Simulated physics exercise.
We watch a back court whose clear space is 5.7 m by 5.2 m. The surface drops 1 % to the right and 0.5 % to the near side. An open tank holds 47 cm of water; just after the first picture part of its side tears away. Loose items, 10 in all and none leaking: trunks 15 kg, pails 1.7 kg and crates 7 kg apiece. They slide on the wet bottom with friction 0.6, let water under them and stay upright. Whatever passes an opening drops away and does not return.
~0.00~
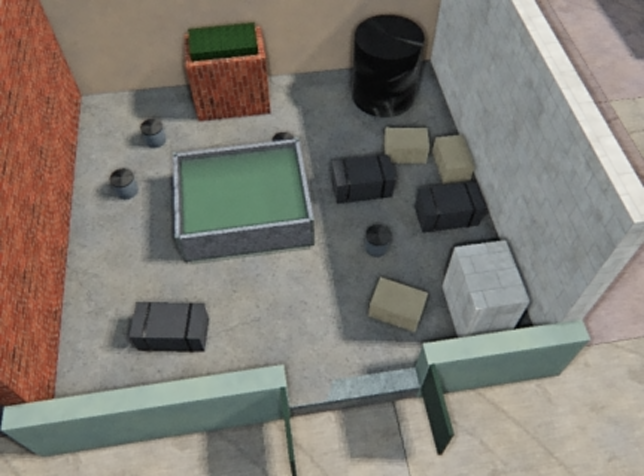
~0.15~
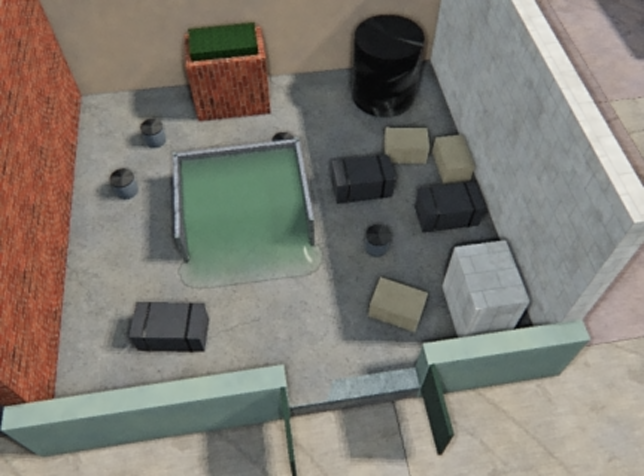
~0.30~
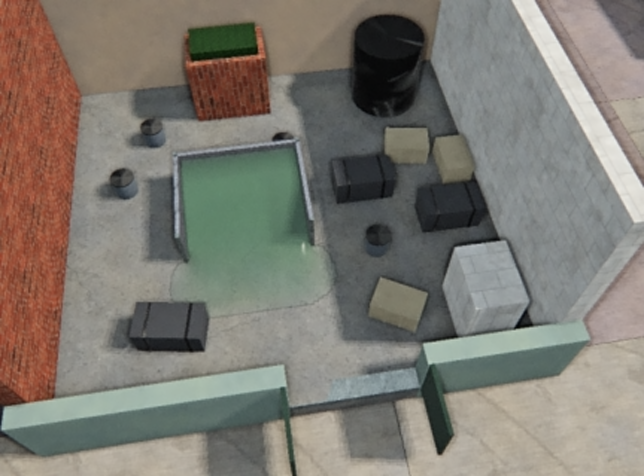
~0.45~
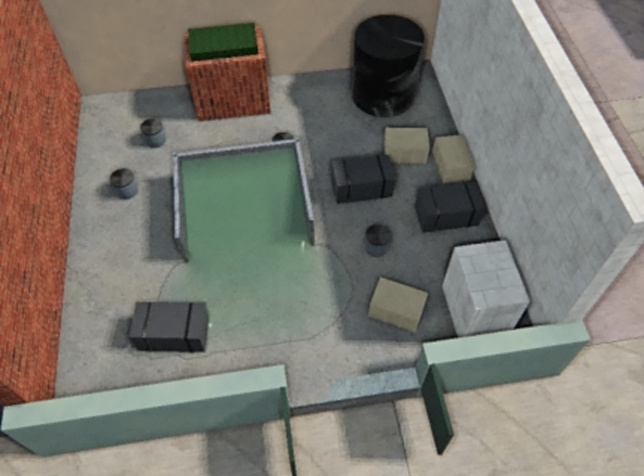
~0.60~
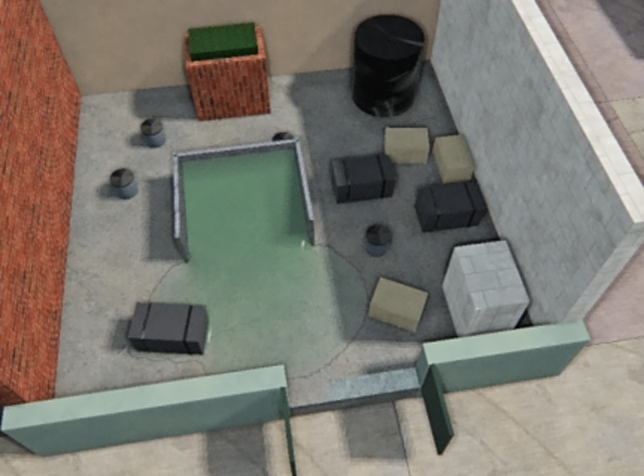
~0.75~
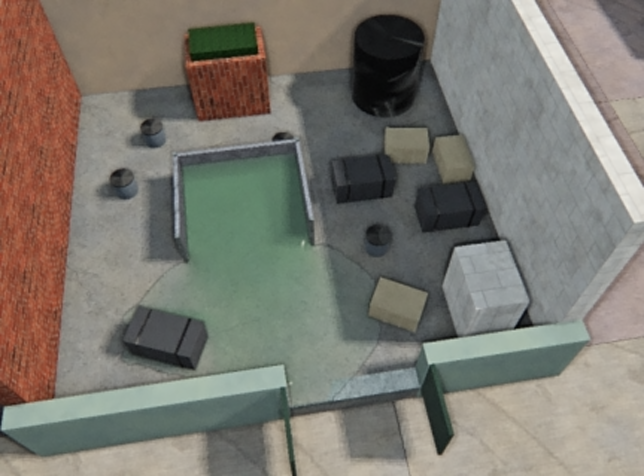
The clip opens on a walled court with a full open tank of greenish water among dark trunks, pale crates and small pails. The tank's near side gives way, and water spreads across the floor toward the front wall and its opening, surrounding the front-left trunk, which then shifts and turns slightly.
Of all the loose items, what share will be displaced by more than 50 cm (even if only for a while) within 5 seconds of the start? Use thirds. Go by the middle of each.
Share: Under a third.
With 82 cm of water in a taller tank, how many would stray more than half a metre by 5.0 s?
In that case 4 of them.
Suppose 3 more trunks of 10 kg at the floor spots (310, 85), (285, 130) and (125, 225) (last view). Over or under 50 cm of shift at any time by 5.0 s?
In turn: Short of it, short of it, over.
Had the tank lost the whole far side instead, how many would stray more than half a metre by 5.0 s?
In that case 5 of them.
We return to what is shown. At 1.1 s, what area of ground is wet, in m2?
About 8.0 m2.
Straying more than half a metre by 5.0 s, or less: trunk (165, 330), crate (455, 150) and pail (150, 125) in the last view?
In that order: Over, short of it, less.
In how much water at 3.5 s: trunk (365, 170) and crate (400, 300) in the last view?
About 0 and 5 cm.
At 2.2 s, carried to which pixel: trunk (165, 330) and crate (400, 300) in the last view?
Near (78, 359) and (426, 305).
After 1.1 s 0 of 10 are over 50 cm from their spots; 0 afloat.
After 2.2 s 1 of 10 are over 50 cm from their spots; 1 afloat.
After 3.5 s 1 of 10 are over 50 cm from their spots; 2 afloat.
After 5.0 s 3 of 10 are over 50 cm from their spots, and 3 have been at some point; 1 afloat.
